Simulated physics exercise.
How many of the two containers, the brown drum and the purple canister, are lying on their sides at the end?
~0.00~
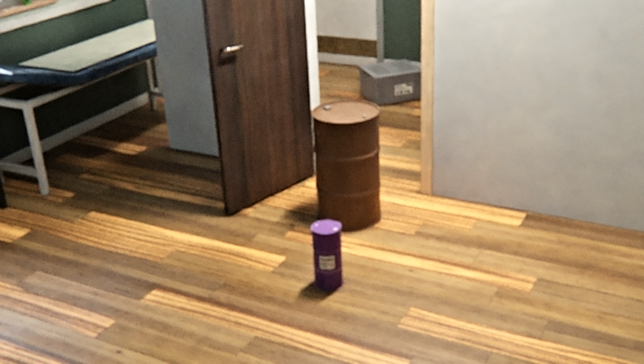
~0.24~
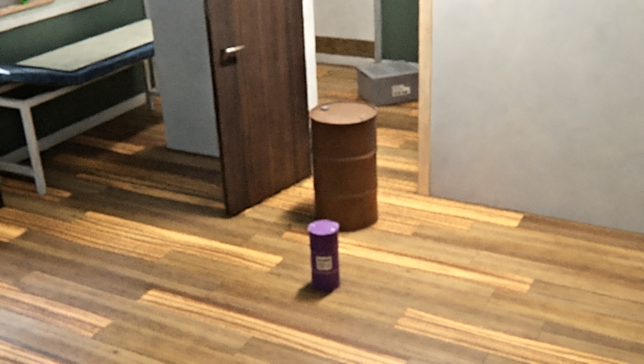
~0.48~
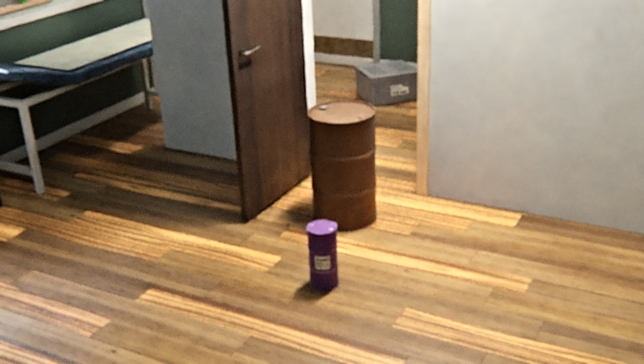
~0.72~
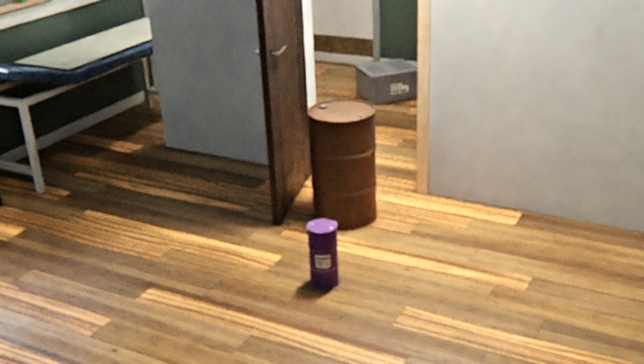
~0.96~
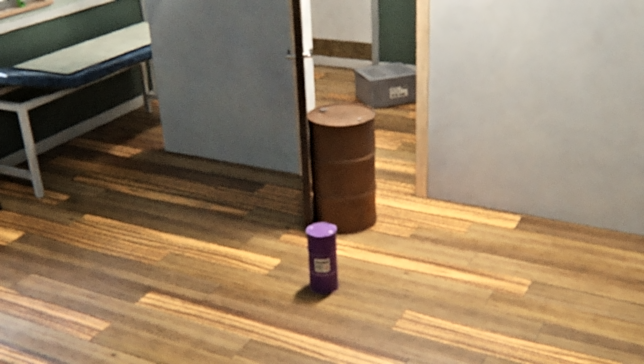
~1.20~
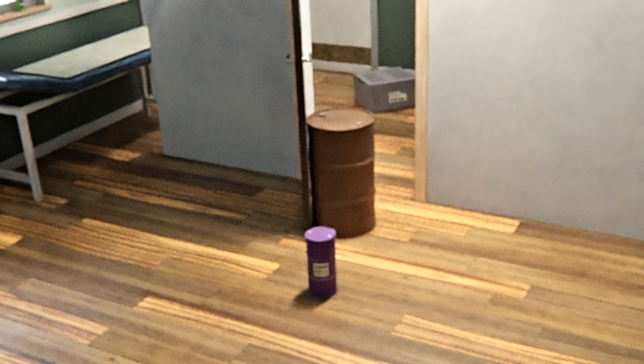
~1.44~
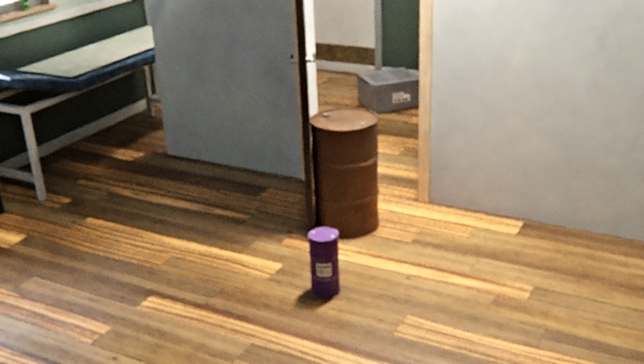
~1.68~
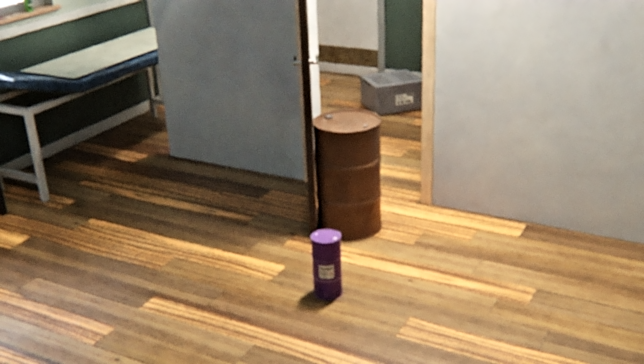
None of them are lying down. The brown drum and the purple canister both still stand upright.
